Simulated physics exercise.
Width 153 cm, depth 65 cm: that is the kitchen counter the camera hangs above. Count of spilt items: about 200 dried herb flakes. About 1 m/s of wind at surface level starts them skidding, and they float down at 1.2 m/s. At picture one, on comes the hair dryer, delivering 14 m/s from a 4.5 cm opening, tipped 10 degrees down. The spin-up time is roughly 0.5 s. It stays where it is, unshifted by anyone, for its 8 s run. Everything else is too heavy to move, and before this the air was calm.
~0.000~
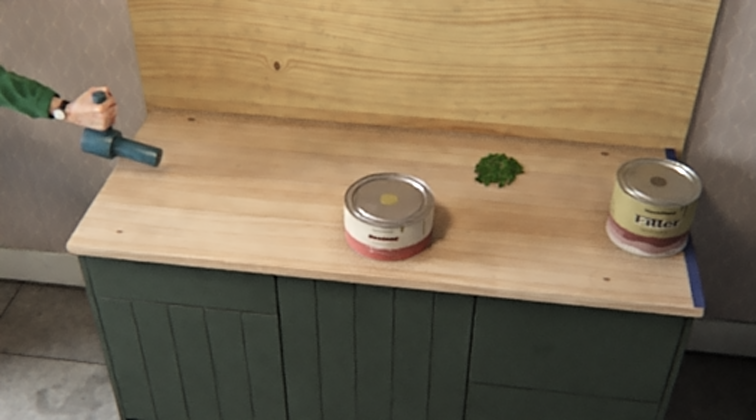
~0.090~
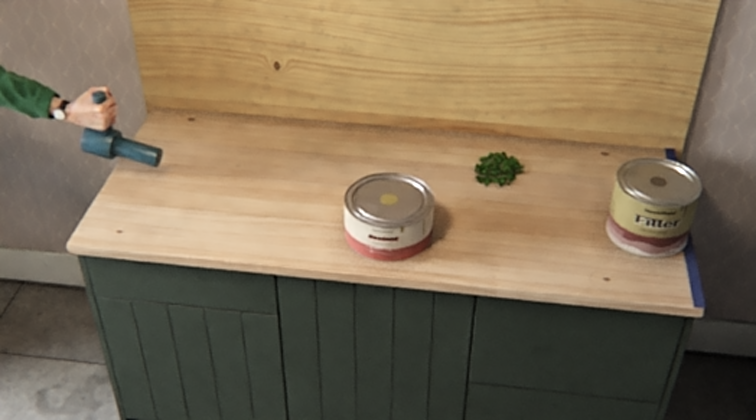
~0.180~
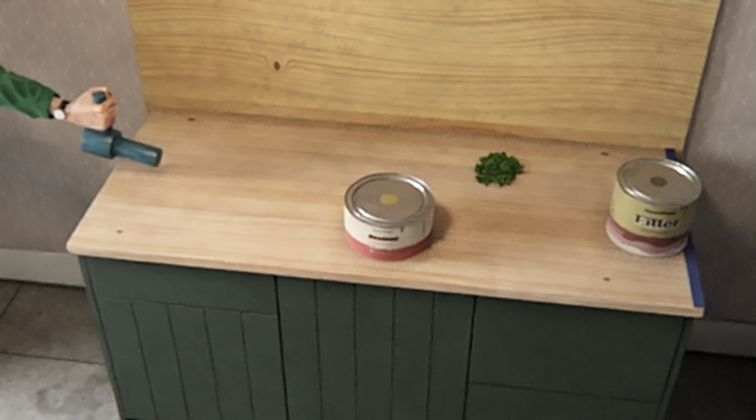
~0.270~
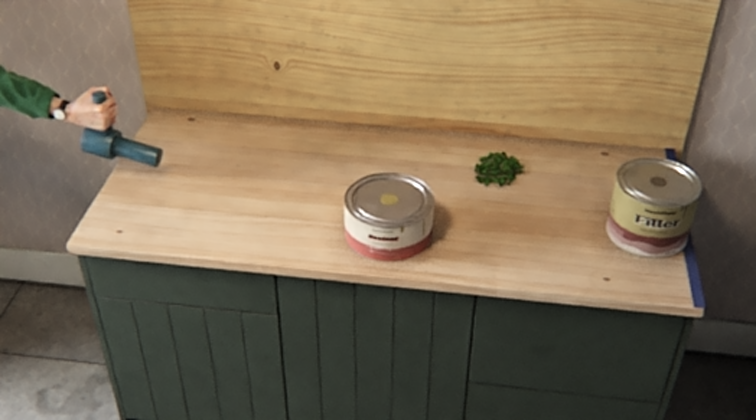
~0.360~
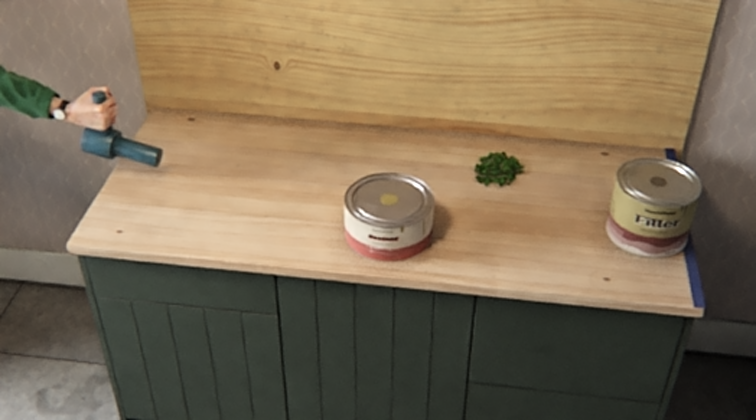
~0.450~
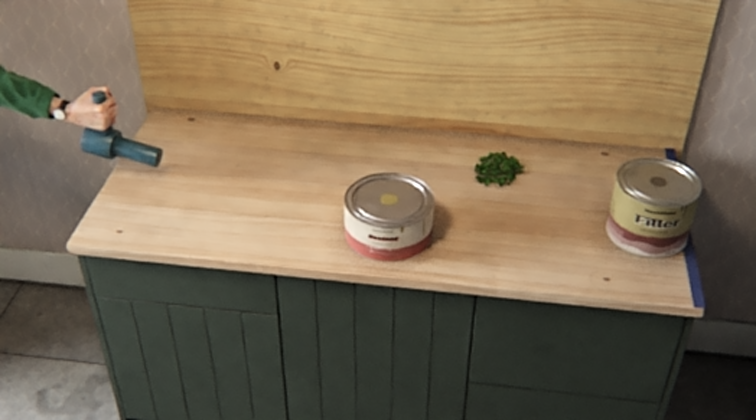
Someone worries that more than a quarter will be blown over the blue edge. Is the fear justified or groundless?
The fear is justified.
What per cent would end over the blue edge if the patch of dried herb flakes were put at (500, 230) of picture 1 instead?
Share at the end: About 5 %.
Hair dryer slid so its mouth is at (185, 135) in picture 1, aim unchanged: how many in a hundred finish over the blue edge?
Then around 100 percent.
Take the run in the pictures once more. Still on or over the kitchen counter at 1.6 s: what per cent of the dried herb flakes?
Roughly 50 per cent.
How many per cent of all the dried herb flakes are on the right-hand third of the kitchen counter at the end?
3 %.
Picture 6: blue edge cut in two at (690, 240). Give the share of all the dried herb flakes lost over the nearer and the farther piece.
Roughly 0 % cross the nearer stretch, while around 100 % cross the farther one.
After 1.6 s, 46 % are over the blue edge; the middle of those still in play is near (615, 150); 37 % have settled or left.
After 2.6 s, 68 % are over the blue edge; the middle of those still in play is near (635, 148); 64 % have settled or left.
After 4.4 s, 92 % are over the blue edge; 89 % have settled or left.
After 8.0 s, at the end, 97 % are over the blue edge.
